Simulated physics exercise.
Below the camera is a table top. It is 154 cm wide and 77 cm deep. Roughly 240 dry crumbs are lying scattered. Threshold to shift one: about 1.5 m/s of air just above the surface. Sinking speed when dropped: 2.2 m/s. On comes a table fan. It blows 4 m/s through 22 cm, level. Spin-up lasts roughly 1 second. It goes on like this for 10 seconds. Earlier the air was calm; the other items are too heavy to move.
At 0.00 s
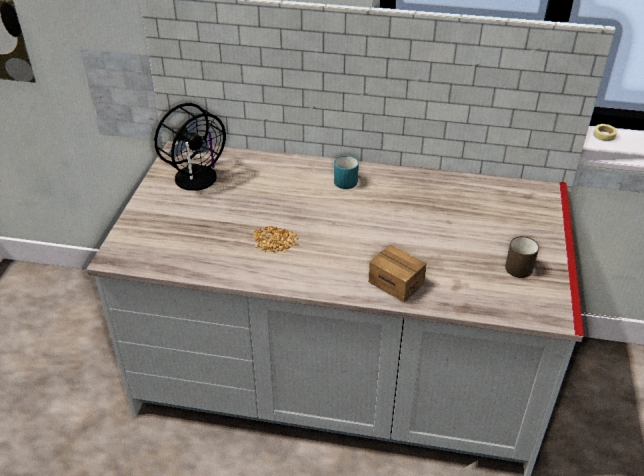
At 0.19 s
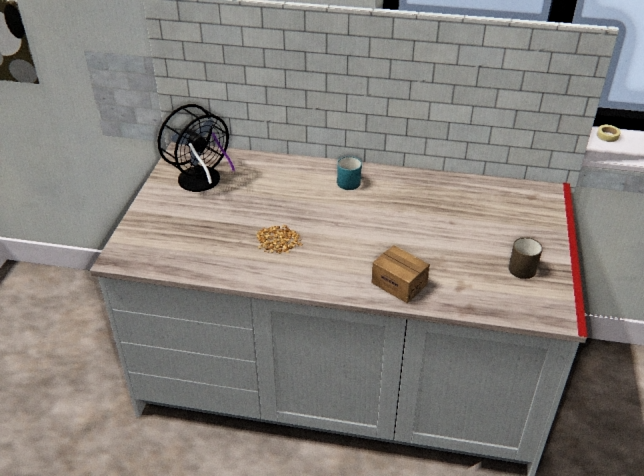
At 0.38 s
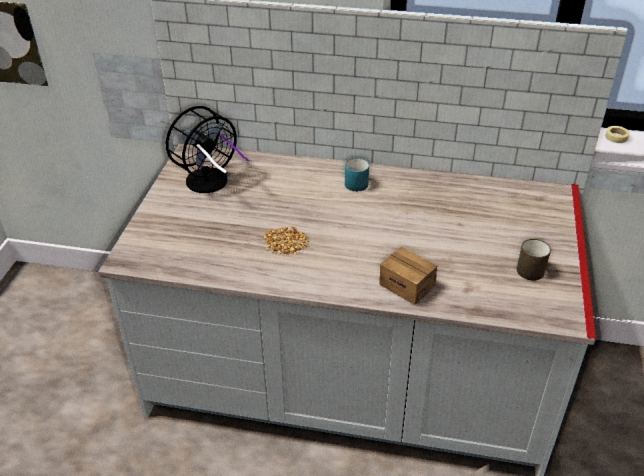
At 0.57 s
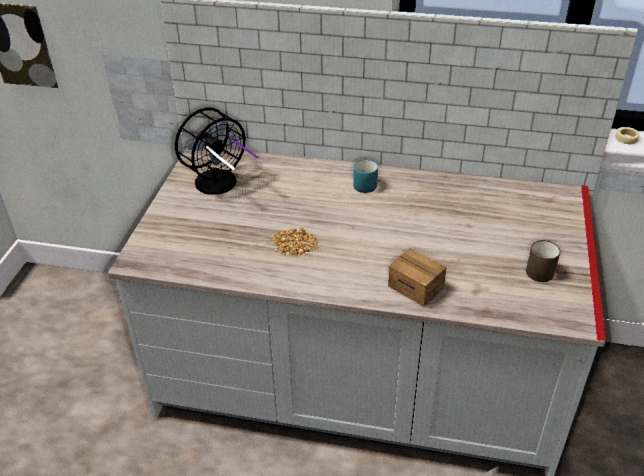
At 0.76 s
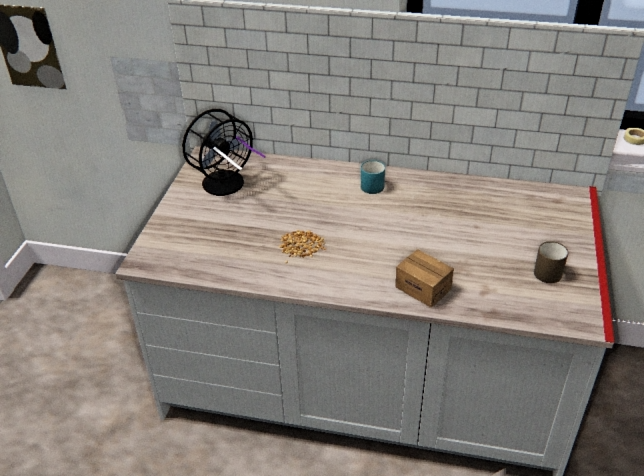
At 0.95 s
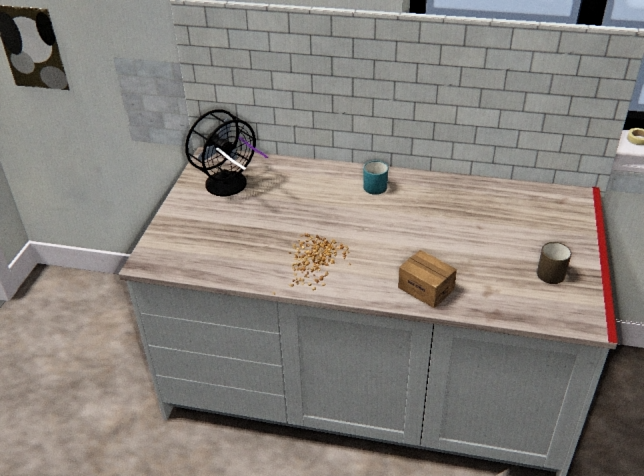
A pile of golden crumbs sat still on a wooden counter beside a box and two mugs while a black fan started up, then the crumbs scattered toward the front and slightly right.
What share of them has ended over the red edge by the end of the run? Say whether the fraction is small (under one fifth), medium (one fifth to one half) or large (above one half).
Small, under one fifth.
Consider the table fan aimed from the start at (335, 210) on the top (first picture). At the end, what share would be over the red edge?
Then about 0 %.
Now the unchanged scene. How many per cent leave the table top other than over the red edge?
Estimate: Near 90 %.
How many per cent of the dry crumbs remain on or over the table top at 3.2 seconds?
I'd put it near 15 per cent at that time.
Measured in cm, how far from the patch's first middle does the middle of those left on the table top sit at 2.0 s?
Measured offset: Approx. 40 cm.
After 2.0 s the count stands so, 1 % are over the red edge; the middle of those still in play is near (411, 274).
After 3.2 s the count stands so, 1 % are over the red edge.
After 5.5 s the count stands so, 2 % are over the red edge.
After 10.0 s, at the end, 2 % are over the red edge.
